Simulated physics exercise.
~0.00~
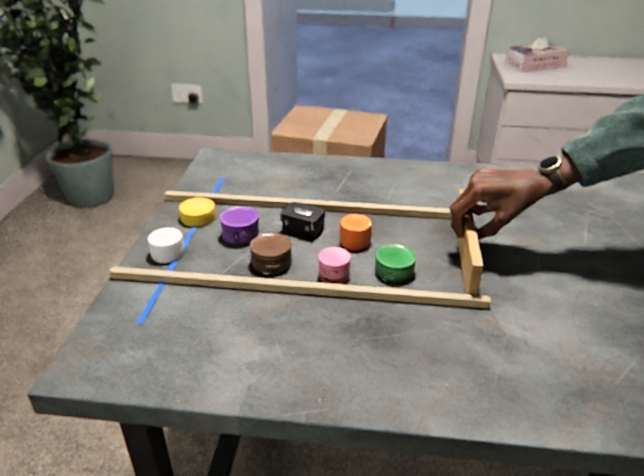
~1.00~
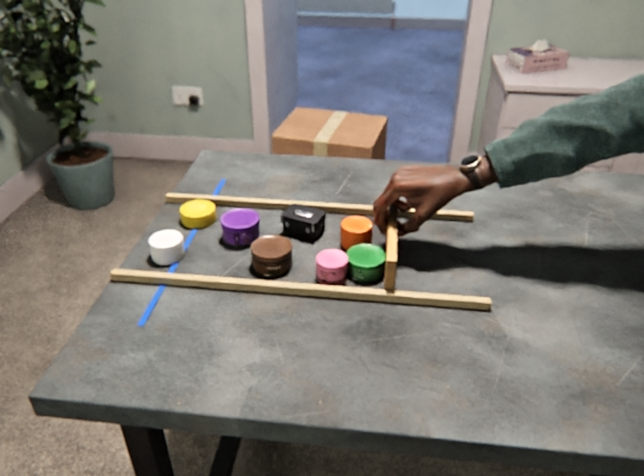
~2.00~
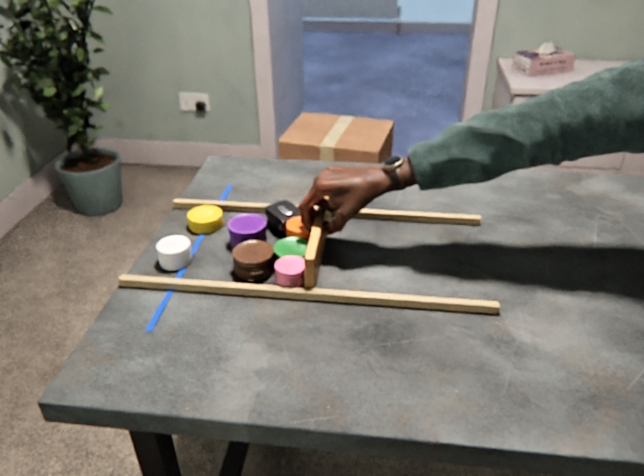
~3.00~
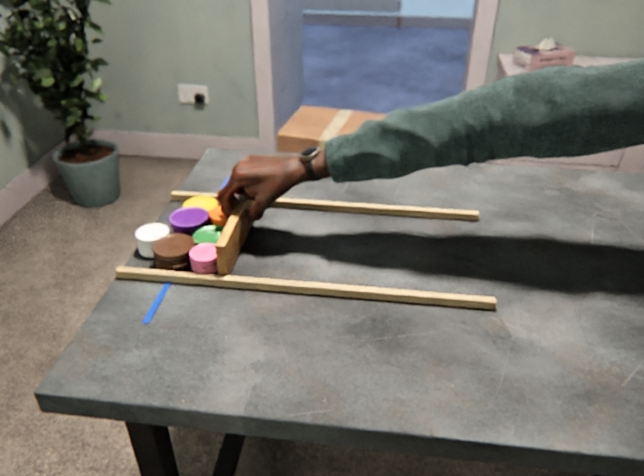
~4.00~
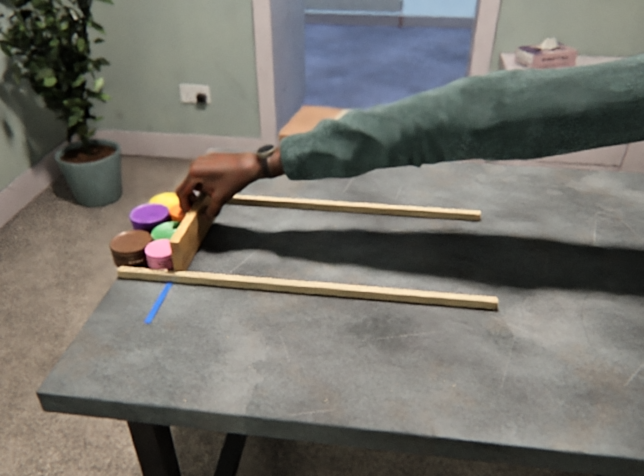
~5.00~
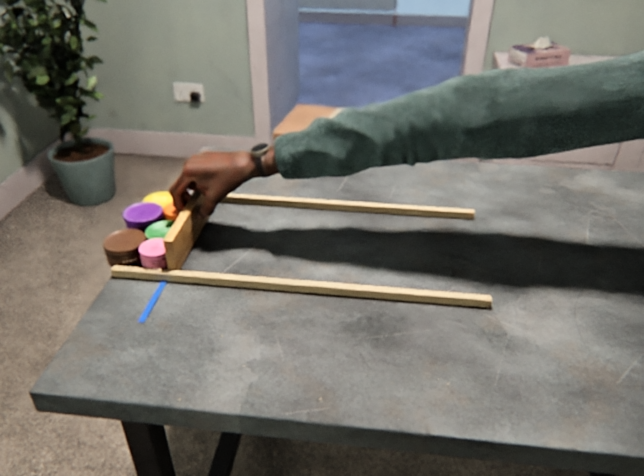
On a gray table, a hand pushes colorful tubs left with a board until the white one disappears.
